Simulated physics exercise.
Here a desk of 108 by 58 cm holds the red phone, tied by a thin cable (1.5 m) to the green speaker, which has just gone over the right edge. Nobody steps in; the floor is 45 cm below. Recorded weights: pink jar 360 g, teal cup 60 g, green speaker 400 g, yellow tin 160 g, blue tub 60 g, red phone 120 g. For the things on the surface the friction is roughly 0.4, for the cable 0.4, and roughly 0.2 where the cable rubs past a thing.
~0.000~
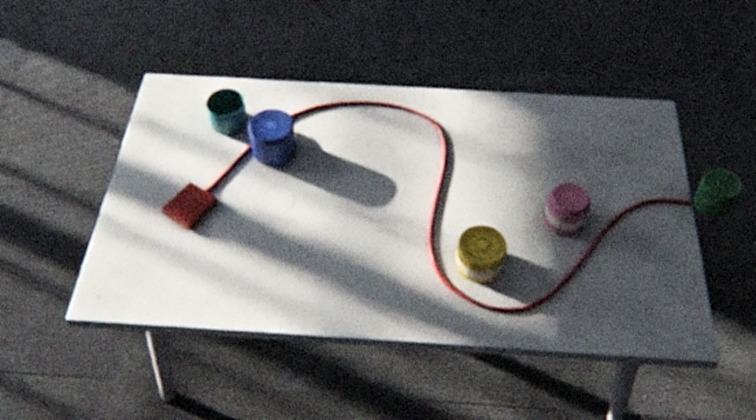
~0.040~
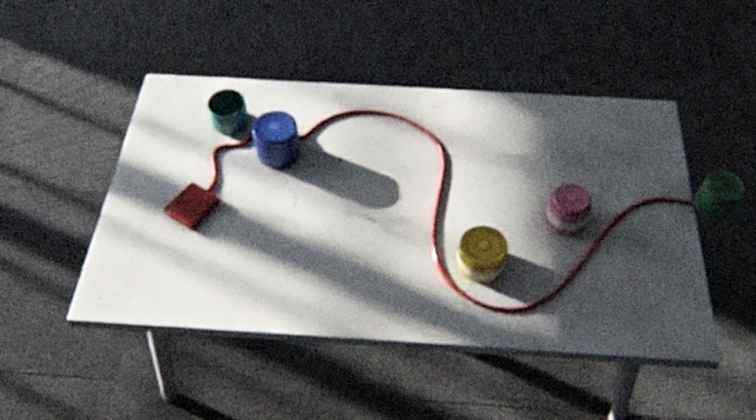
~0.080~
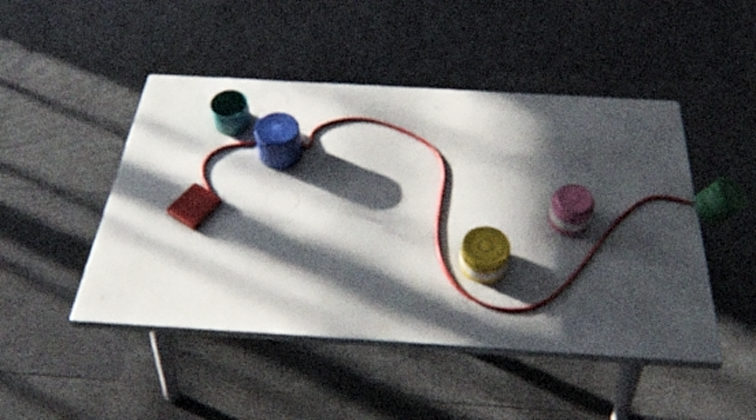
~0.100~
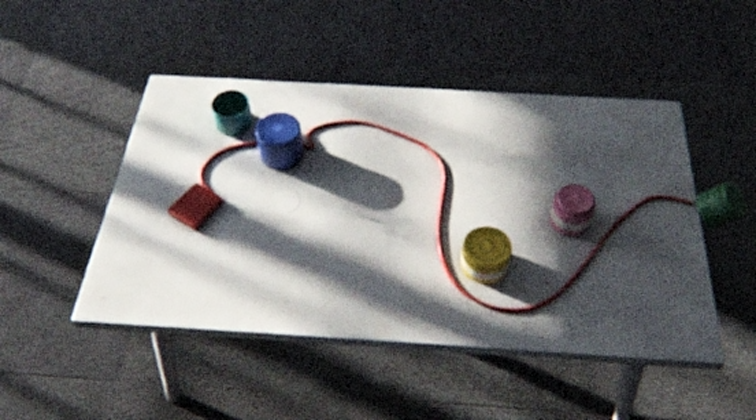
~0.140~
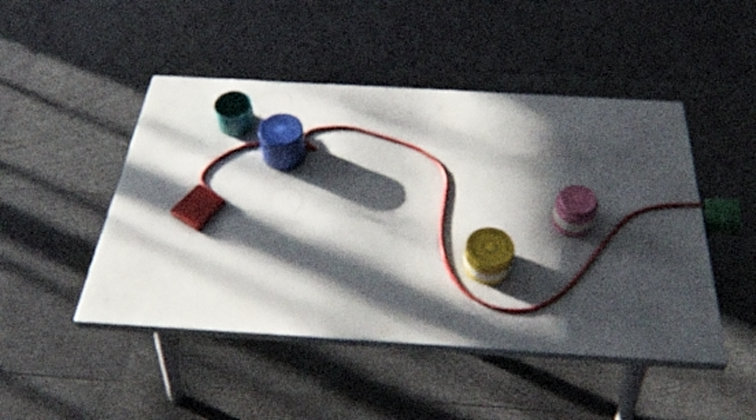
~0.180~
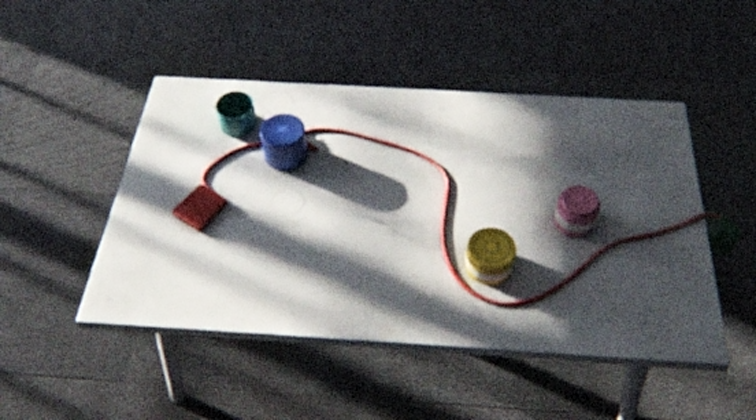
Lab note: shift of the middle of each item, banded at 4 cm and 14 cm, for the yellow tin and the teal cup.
Bands: Yellow tin - low band; teal cup - low band.
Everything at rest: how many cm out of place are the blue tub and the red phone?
Blue tub roughly 15 cm, red phone roughly 2 cm.
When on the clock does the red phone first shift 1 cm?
Red phone at 0.40 s on the clock.
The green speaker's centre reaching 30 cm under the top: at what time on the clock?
The clock reads 0.32 s at that moment.
By 0.4 s, the cable's tail end at (221, 191); yellow tin 1 cm off its start, blue tub 7 cm off its start, green speaker over the edge.
By 0.7 s, the cable's tail end at (221, 191); yellow tin 1 cm off its start, blue tub 14 cm off its start, green speaker over the edge.
By 0.9 s, the cable's tail end at (221, 191); yellow tin 1 cm off its start at (496, 241), blue tub 14 cm off its start at (280, 185), green speaker over the edge.
By 1.2 s, the cable's tail end at (221, 191); yellow tin 1 cm off its start, blue tub 14 cm off its start, green speaker over the edge.
By 2.4 s, the cable's tail end at (221, 191); yellow tin 1 cm off its start at (496, 241), teal cup 0 cm off its start at (234, 105), blue tub 14 cm off its start at (280, 185), green speaker over the edge.
